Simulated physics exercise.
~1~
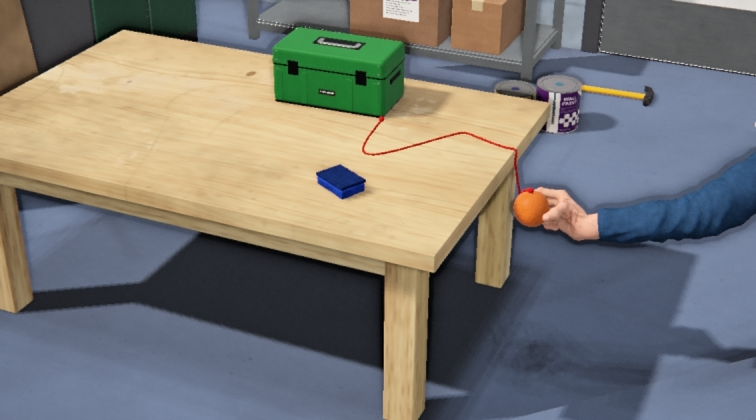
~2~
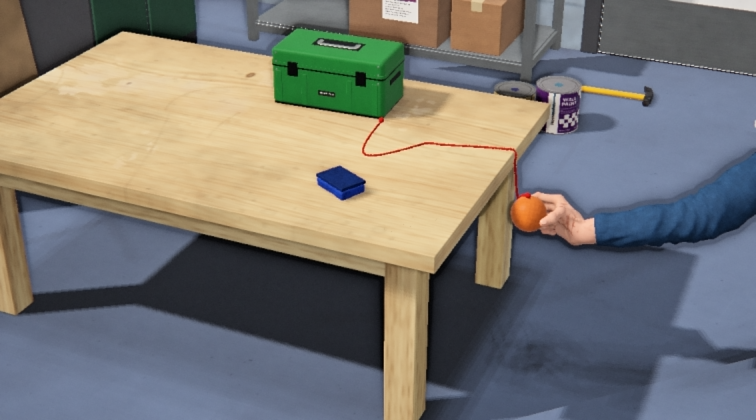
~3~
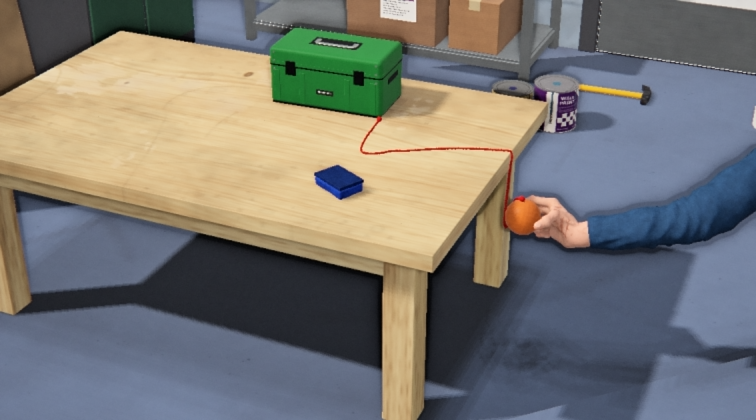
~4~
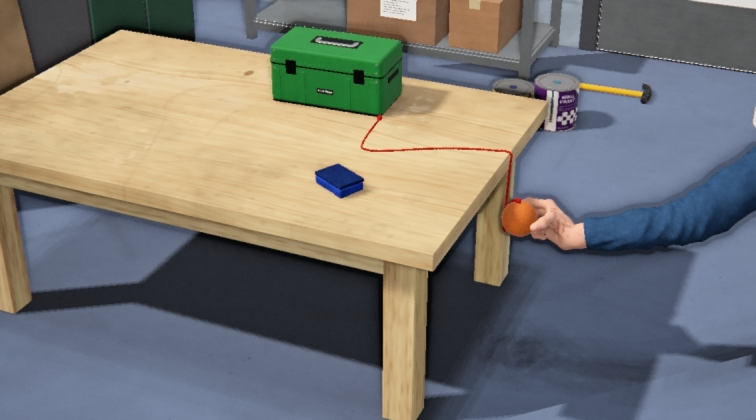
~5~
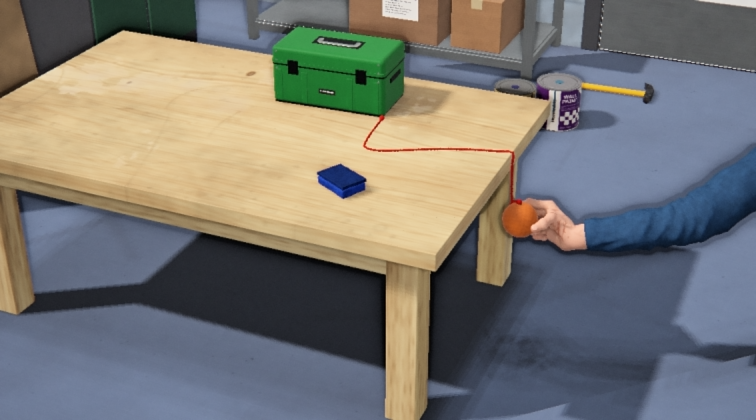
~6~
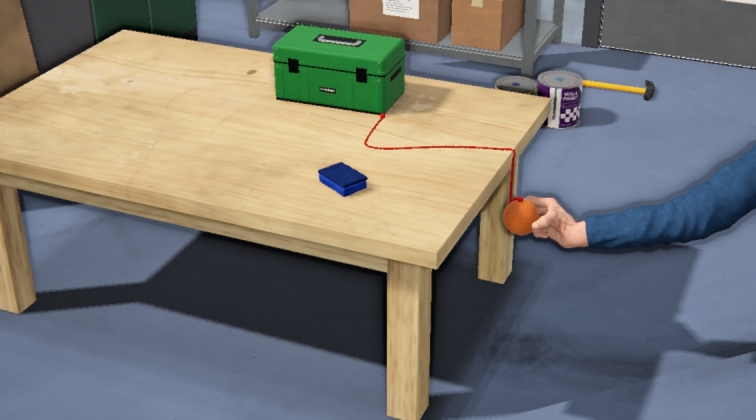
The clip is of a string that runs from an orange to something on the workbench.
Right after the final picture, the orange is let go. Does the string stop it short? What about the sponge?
Outcome: The orange ends on the ground. The sponge is left in place.
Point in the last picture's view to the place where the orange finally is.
(512, 339).
Then, 0.92 s past the final frame, orange on the floor near (512, 339); toolbox still; sponge still.
When it is over, orange on the floor near (512, 339); toolbox still; sponge still. The orange lands on the floor and the sponge keeps its place.
